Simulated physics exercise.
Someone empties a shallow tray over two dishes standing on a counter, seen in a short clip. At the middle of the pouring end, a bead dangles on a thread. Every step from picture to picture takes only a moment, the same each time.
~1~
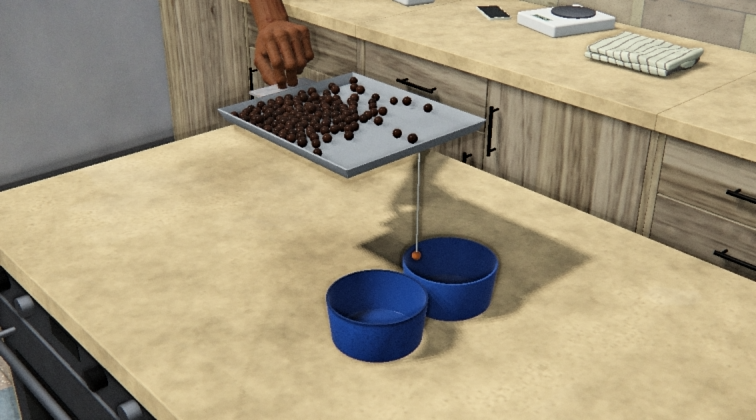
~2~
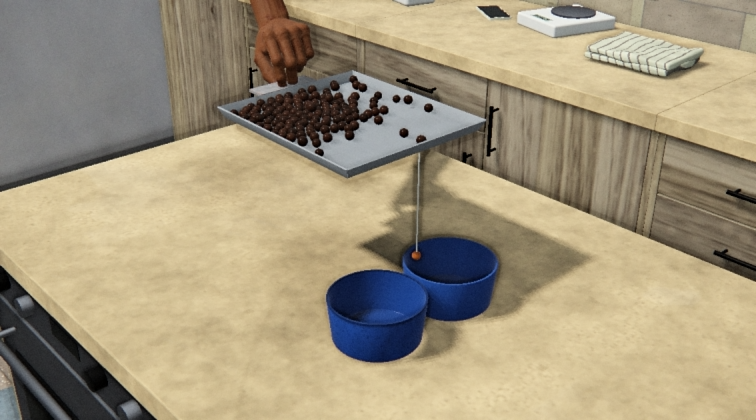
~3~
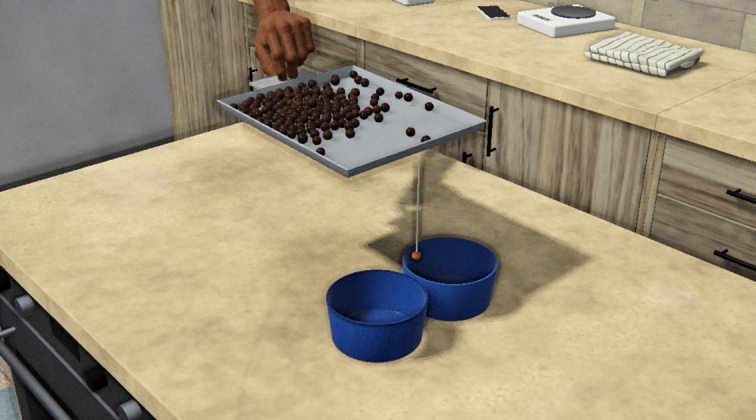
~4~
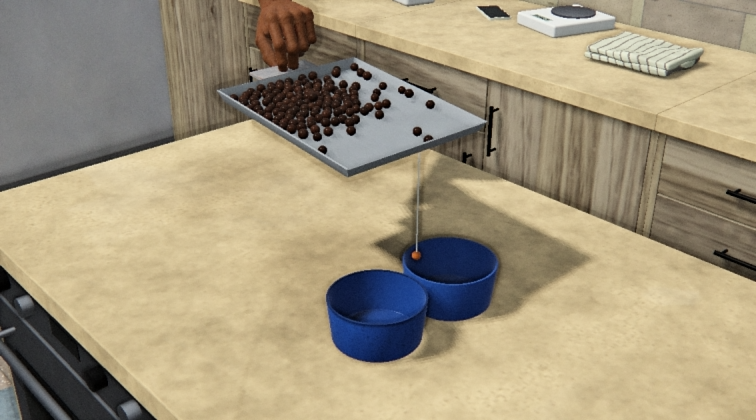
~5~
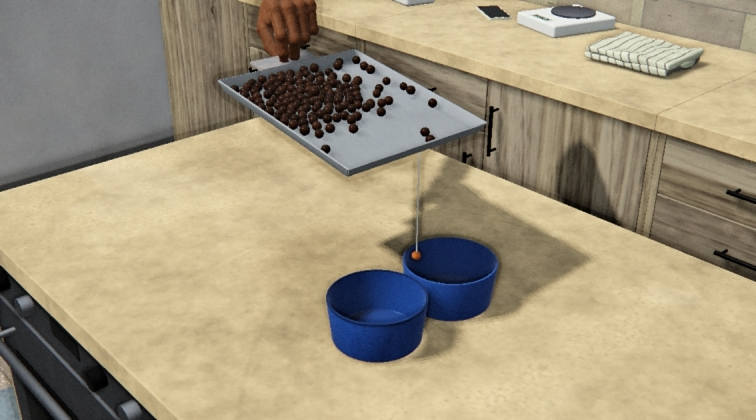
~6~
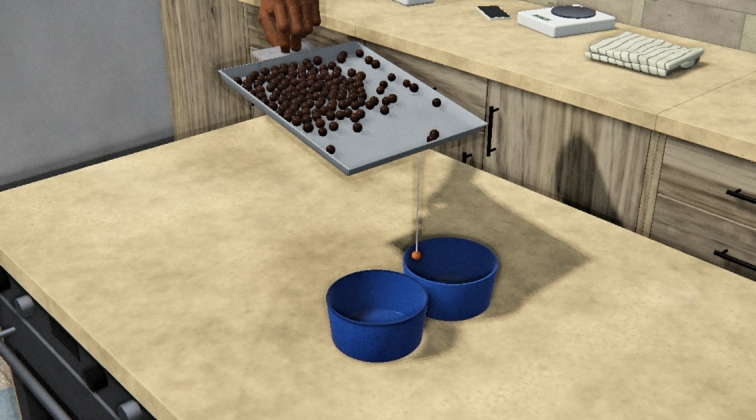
Hand tilting a grey tray of chocolate balls above two blue dishes on a counter, the balls beginning to roll slightly.
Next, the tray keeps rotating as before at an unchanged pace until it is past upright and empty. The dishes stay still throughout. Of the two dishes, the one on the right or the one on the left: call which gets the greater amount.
I call it for the one on the right.
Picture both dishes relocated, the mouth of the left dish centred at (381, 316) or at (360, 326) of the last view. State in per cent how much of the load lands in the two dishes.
First 60 %, then 50 %.
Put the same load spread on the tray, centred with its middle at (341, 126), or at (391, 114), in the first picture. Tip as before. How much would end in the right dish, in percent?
First case around 40 %, second case around 40 %.
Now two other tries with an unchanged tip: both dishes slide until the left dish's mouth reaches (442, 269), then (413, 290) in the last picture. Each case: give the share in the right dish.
In order: 20 percent and 50 percent.
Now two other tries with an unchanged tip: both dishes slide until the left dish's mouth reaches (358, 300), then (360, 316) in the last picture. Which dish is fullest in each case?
At the first spot the right-side one comes out ahead, at the second spot the right-side one.
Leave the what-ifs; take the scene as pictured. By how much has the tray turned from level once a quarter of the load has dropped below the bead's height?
It is at around 45 degrees by then.
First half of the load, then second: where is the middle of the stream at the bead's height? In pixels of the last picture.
First close to (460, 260), next close to (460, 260).
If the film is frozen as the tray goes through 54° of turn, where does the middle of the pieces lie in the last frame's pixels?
The middle of the pieces lands at roughly (442, 153).
Just after the last frame, tray tipped steeply; roughly half on the tray; about a tenth in the left dish; about a tenth in the right dish; roughly a quarter outside both; about a tenth in the air.
A moment on, tray tipped right over; about a tenth in the left dish; roughly a third in the right dish; roughly half outside both; just a few in the air.
Further on, tray tipped past a quarter turn; about a tenth in the left dish; roughly a third in the right dish; roughly half outside both.
When it is over, tray tipped past a quarter turn; about a tenth in the left dish; roughly a third in the right dish; roughly half outside both.
